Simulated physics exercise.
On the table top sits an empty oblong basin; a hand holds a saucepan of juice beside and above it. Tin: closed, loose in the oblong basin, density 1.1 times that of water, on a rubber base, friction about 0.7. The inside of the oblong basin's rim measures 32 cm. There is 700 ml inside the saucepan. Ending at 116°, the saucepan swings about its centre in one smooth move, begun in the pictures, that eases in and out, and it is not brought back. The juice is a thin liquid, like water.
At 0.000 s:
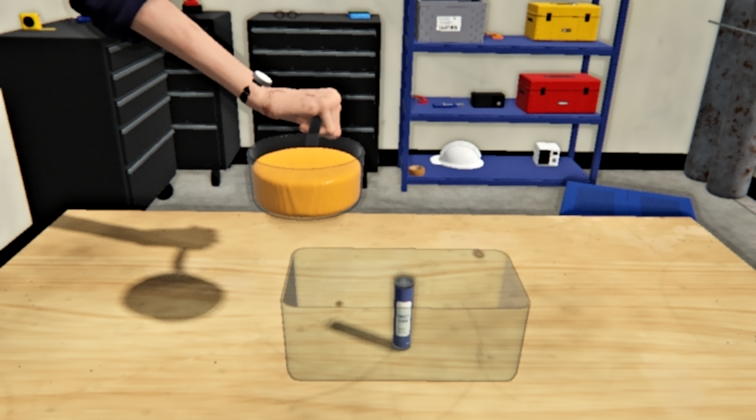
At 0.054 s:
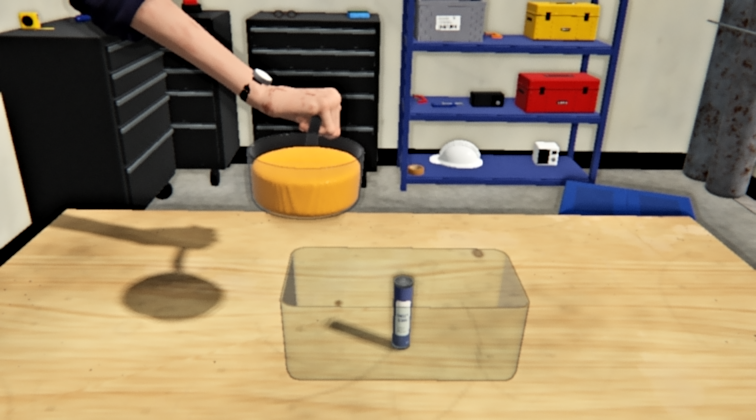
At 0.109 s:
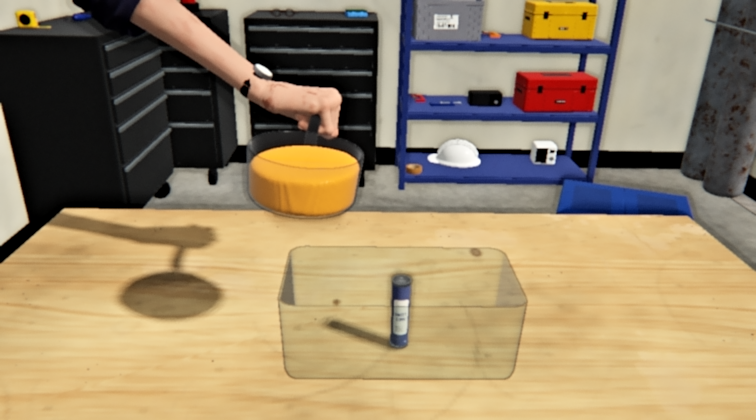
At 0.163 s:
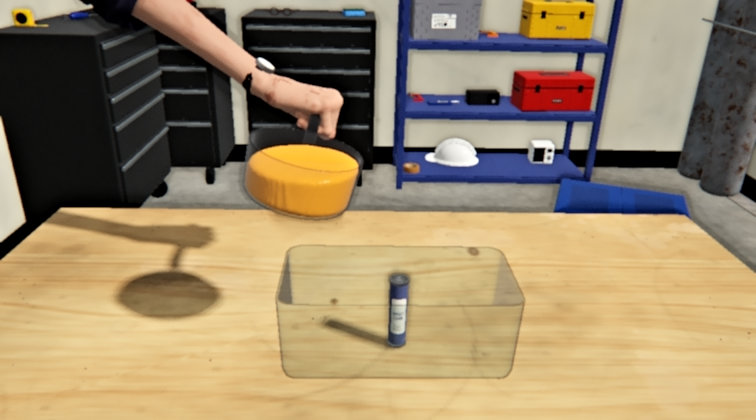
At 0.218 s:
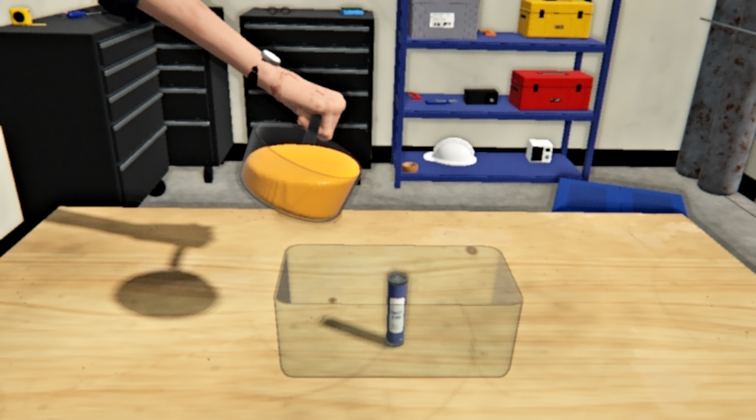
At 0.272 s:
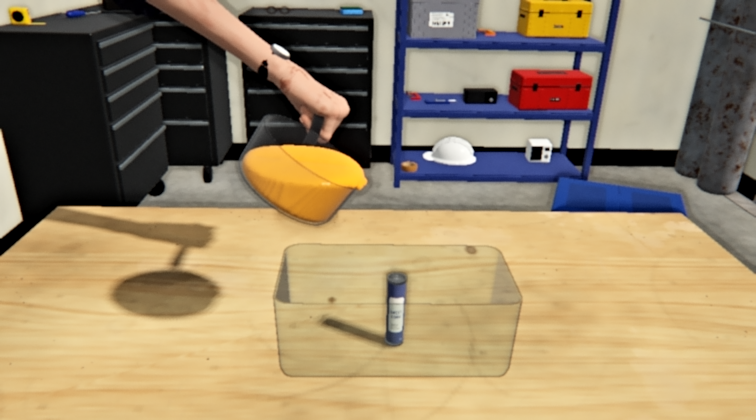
In a workshop with black tool chests and blue shelving along the back wall, a light wooden table is seen from the front and slightly above. A clear oblong basin holds an upright dark blue tin, and a hand grips a see-through saucepan of orange juice above and left. The saucepan tilts rightward, slowly then faster, until juice reaches over its lip, while the view shifts very slightly.
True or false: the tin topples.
True.
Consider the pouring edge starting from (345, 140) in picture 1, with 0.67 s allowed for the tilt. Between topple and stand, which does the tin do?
Then it tips over.
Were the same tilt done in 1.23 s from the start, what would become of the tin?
It stays steady, then.
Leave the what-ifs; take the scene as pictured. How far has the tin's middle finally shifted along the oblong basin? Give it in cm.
In the end the tin's centre has shifted about 8.0 centimetres.
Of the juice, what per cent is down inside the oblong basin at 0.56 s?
Near 42 in a hundred.
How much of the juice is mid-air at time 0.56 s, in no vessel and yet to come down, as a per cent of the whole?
I'd put it at about 42 percent.
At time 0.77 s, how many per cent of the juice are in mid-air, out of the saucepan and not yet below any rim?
Airborne share: Near 5 %.
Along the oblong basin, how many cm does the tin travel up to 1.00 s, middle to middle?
The tin is about 7 cm from where it started.
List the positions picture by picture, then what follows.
Tilt 0°; pouring edge (363, 153); surface from (253, 162) to (361, 164); the oblong basin's rim runs from (287, 276) to (518, 278); the tin's top is at (404, 285), in the first picture.
Tilt 2°; pouring edge (363, 153); surface from (252, 161) to (360, 164), in the second picture.
Tilt 6°; pouring edge (362, 157); surface from (251, 160) to (359, 164), in the third picture.
Tilt 13°; pouring edge (362, 163); surface from (249, 158) to (359, 164), in the fourth picture.
Tilt 23°; pouring edge (361, 172); surface from (246, 157) to (360, 165), in the fifth picture.
Tilt 35°; pouring edge (359, 183); surface from (244, 154) to (357, 175); 4 per cent is over the edge, in the sixth picture.
By 0.56 s the tilt is 100° and 18 per cent is still to pour; the tin stands where it began.
By 0.77 s the tilt is 116° and 2 per cent is still to pour; the tin leans 8°.
By 1.00 s the tilt is 116° and 0 per cent is still to pour; the tin lies on its side.
By 1.24 s the tilt is 116° and 0 per cent is still to pour; the tin lies on its side.
At rest the tin lies on its side.
